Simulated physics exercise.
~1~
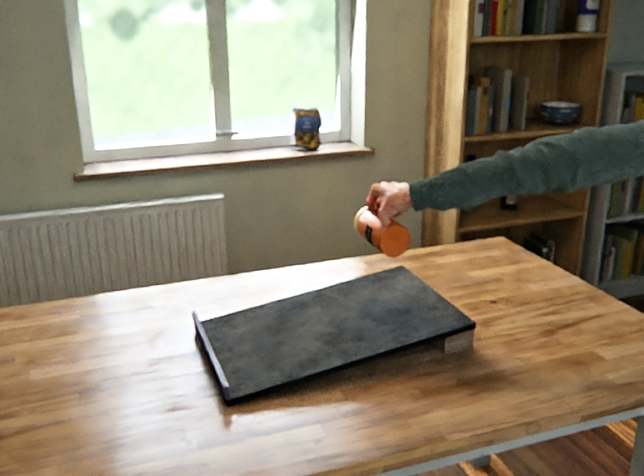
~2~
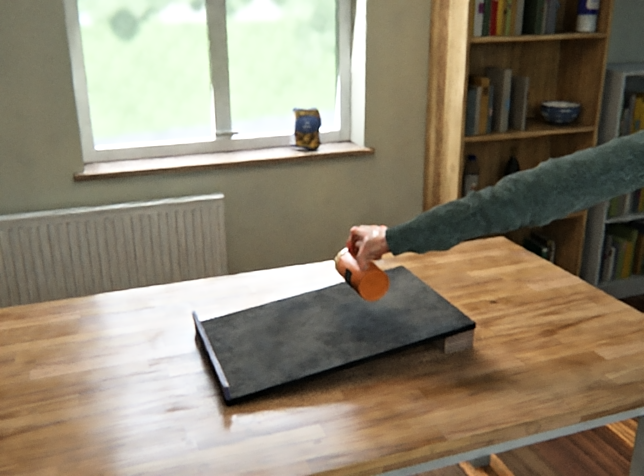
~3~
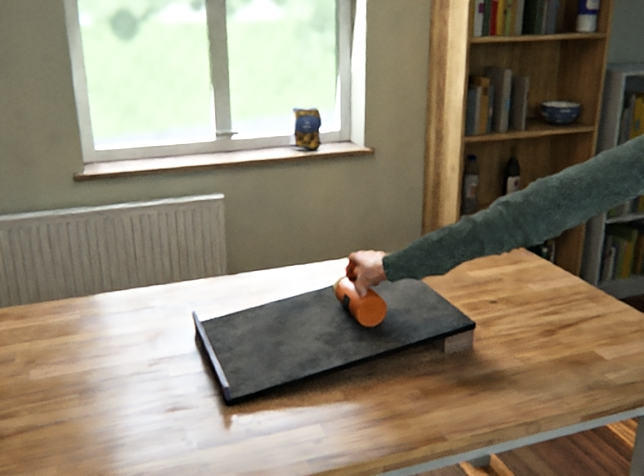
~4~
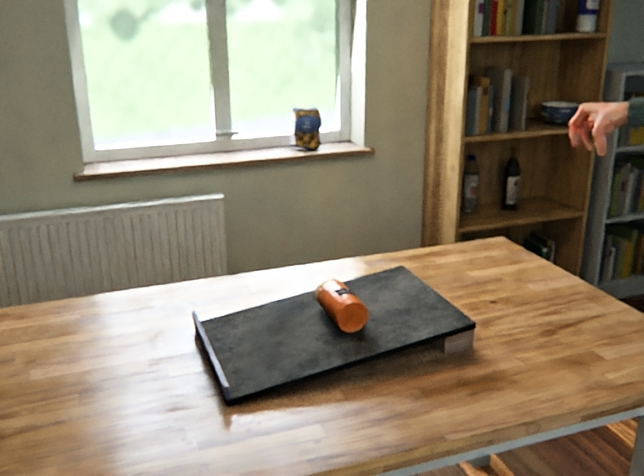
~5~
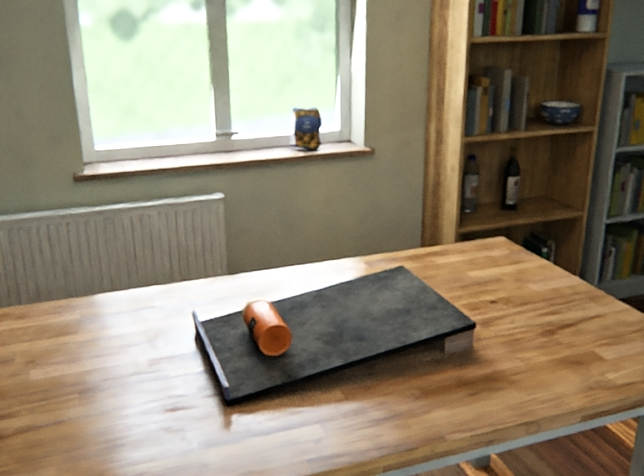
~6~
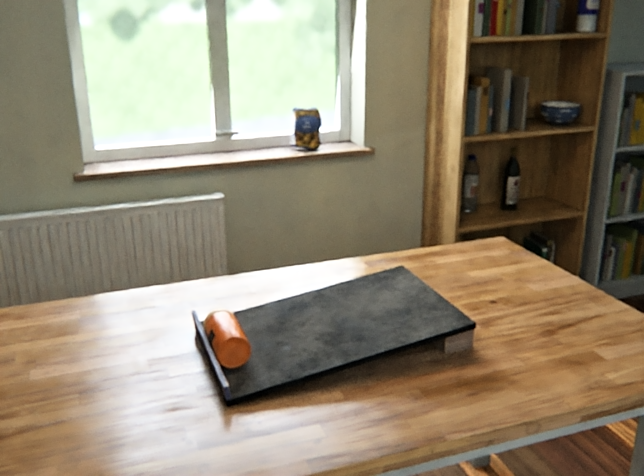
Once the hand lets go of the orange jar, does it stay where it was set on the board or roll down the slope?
It rolls down the board to the left and ends at the lower end, by the raised edge.
